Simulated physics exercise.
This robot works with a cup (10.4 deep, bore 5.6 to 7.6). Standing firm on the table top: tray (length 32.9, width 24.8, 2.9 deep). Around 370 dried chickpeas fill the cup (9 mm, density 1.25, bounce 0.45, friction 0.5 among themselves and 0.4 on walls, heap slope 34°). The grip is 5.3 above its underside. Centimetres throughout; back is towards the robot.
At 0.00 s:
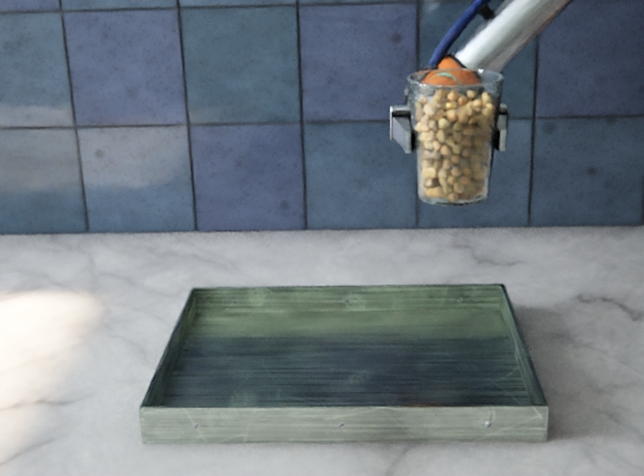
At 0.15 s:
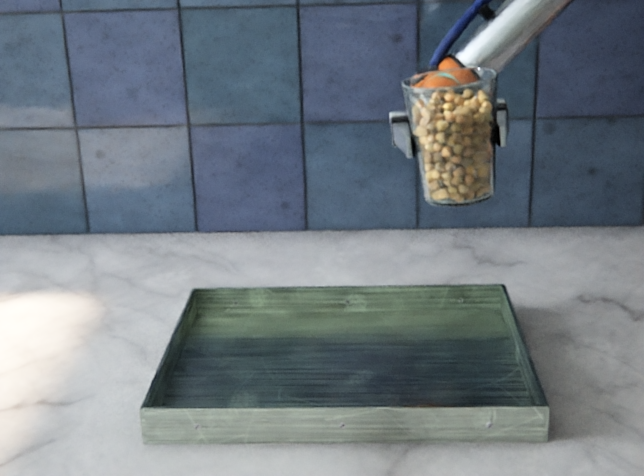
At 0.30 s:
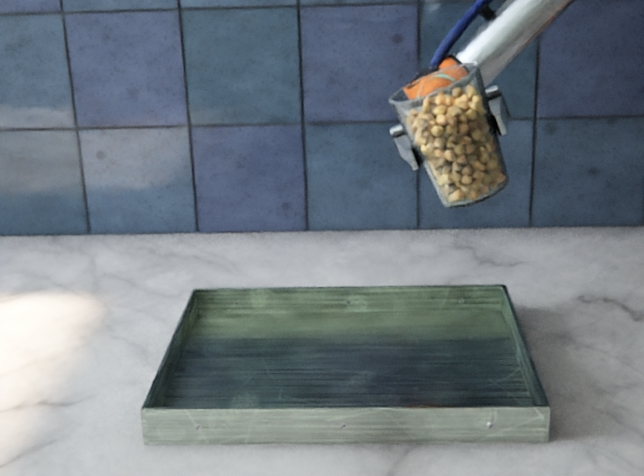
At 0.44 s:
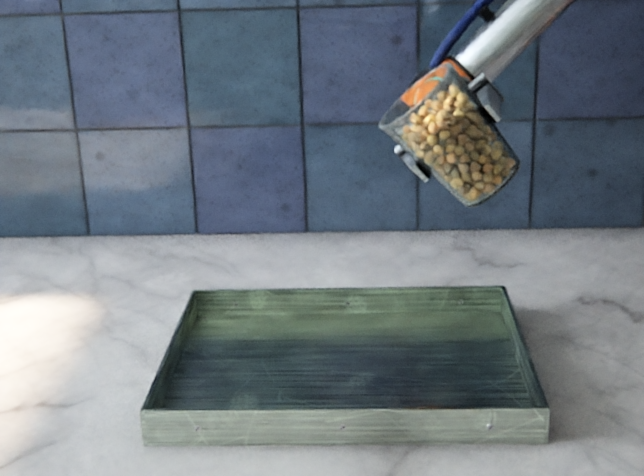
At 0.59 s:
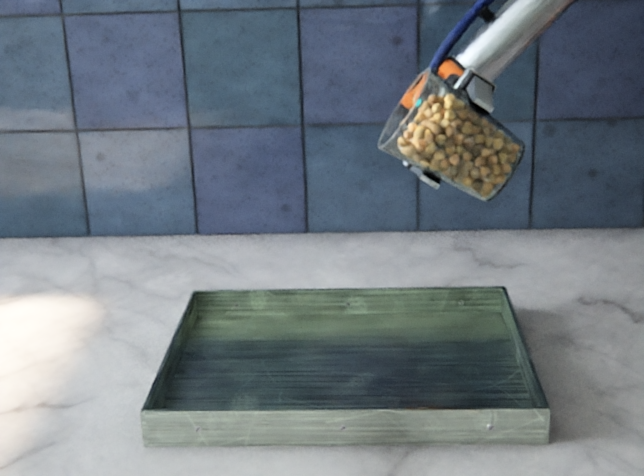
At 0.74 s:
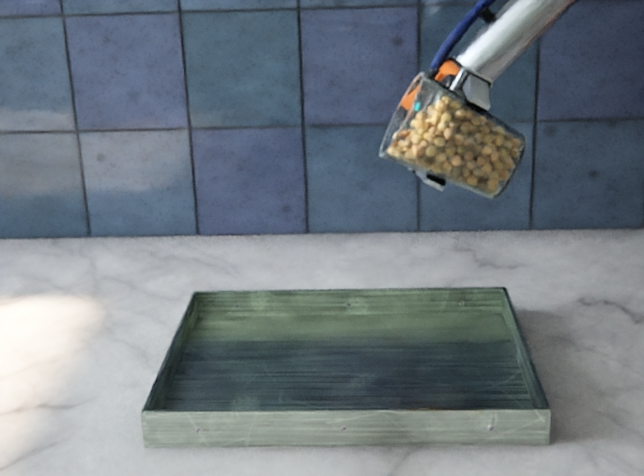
Robotic arm gradually tilting a clear cup of dried chickpeas to the left above a green tray on a marble surface.
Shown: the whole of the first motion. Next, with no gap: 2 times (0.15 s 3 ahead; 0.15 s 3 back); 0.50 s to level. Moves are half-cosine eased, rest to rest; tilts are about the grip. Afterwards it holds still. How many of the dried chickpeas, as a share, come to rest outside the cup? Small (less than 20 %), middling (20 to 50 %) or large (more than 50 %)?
Outside the cup the share is small, less than 20 %.
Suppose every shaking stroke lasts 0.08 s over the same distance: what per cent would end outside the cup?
It would be near 30 per cent.
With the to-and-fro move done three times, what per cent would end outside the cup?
In that case some 5 per cent.
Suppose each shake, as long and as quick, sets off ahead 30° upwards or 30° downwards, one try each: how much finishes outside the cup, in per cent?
About 5 and 0 per cent.
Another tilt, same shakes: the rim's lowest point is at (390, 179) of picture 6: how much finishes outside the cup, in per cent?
Some 55 per cent.
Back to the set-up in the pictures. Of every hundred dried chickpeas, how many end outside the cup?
Some 5 per cent.
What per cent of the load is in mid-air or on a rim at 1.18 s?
About 0 per cent.
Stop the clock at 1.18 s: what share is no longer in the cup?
Some 0 per cent.
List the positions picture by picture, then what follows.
The first frame shows cup middle at (454, 139), level; upper third of the load around (454, 117), from x 420 to 490, top at y 100; 366 in the cup.
The second frame shows cup middle at (455, 140), tilted 6° forward; upper third of the load around (454, 118), from x 415 to 490, top at y 100.
The third frame shows cup middle at (456, 140), tilted 21° forward; upper third of the load around (454, 120), from x 410 to 500, top at y 90.
The fourth frame shows cup middle at (455, 141), tilted 41° forward; upper third of the load around (454, 122), from x 410 to 510, top at y 90.
The fifth frame shows cup middle at (456, 141), tilted 56° forward; upper third of the load around (451, 124), from x 405 to 515, top at y 100.
The sixth frame shows cup middle at (456, 142), tilted 62° forward; upper third of the load around (455, 127), from x 395 to 515, top at y 100; 366 in the cup.
By 1.18 s, tilted 62° forward, highest piece 24 above the table; 362 in the cup, 4 in the tray.
By 1.62 s, tilted 25° forward, highest piece 26 above the table; 351 in the cup, 14 in the tray, 1 in flight or on a rim.
By 2.04 s, level, highest piece 27 above the table; 351 in the cup, 15 in the tray.
By 3.09 s, level, highest piece 27 above the table; 351 in the cup, 15 in the tray.
Final count, 351 in the cup, 15 in the tray. That is 4 % outside the cup.
